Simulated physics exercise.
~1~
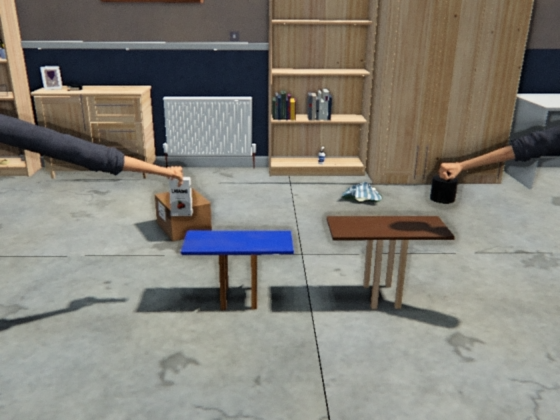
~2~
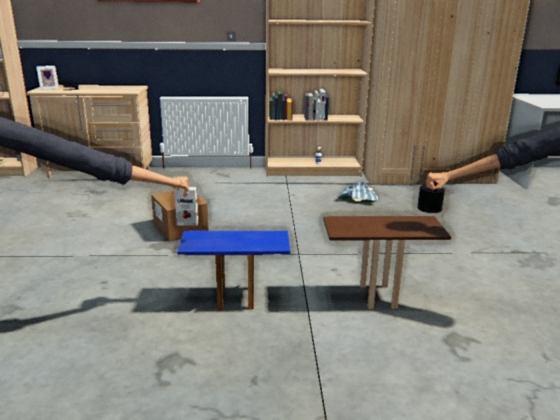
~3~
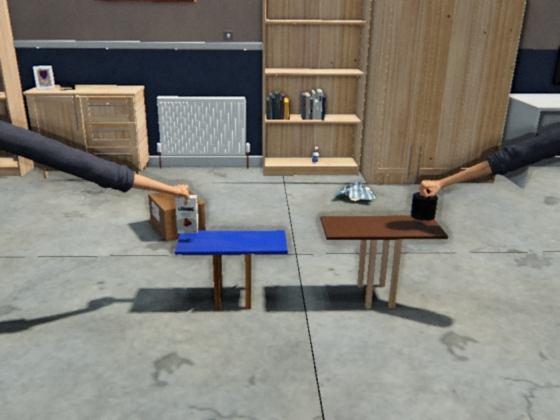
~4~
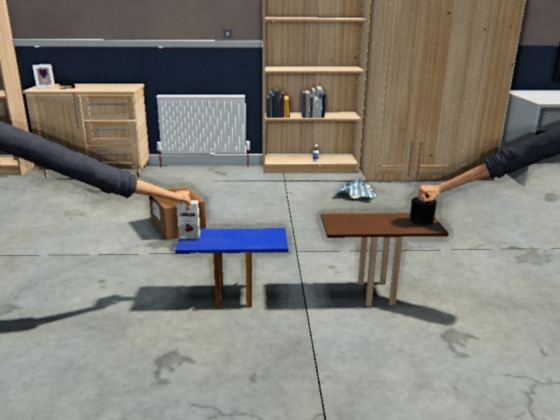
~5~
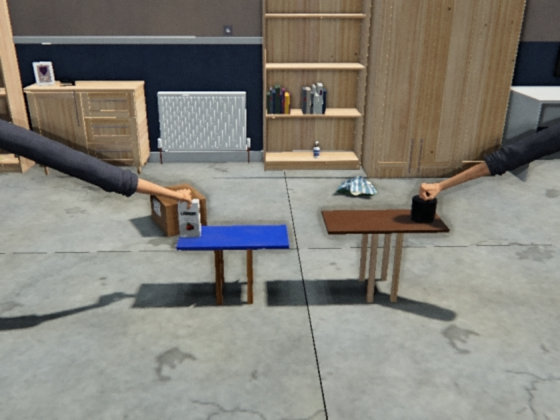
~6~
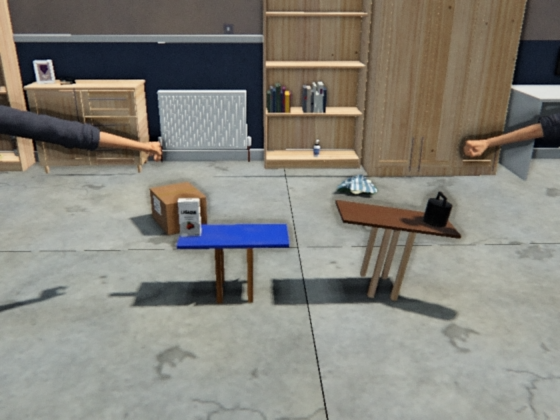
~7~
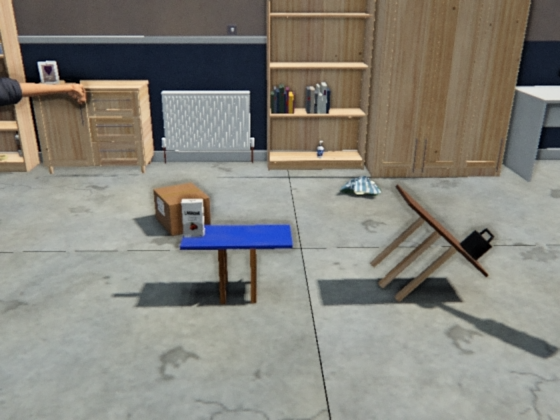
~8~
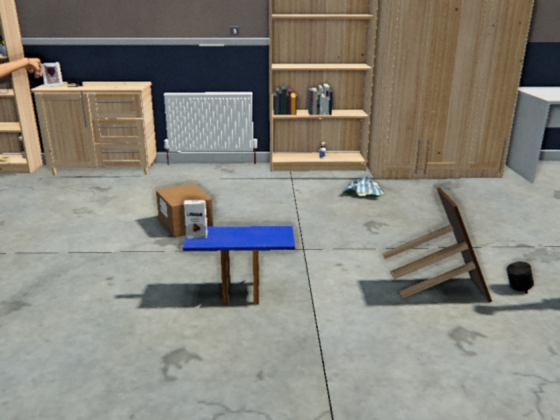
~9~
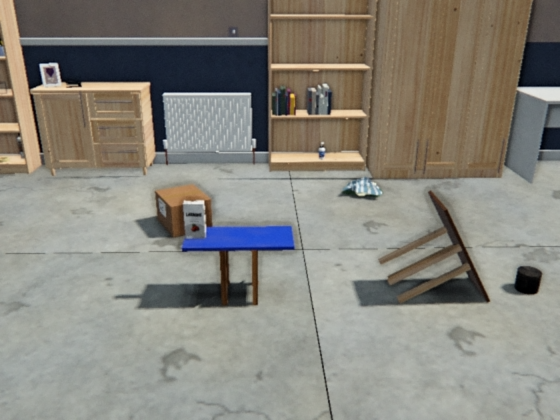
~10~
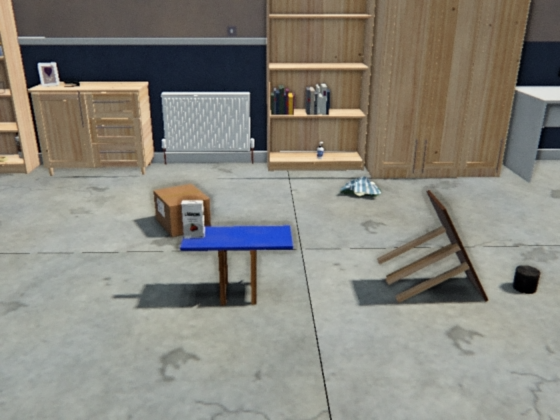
The clip opens on a concrete-floored room with two narrow-footed tables, a blue one on the left and a brown one on the right, while two arms reach in from either side. The left hand lowers a small upright packet onto the left end of the blue table, and the right hand sets a dark object near the right end of the brown one. Both hands let go and draw back. The brown table tips to the right, and the dark object slides off and tumbles to the floor. At the end, the brown table lies tipped over beside the dark object, while the blue table stands level with the packet still upright.
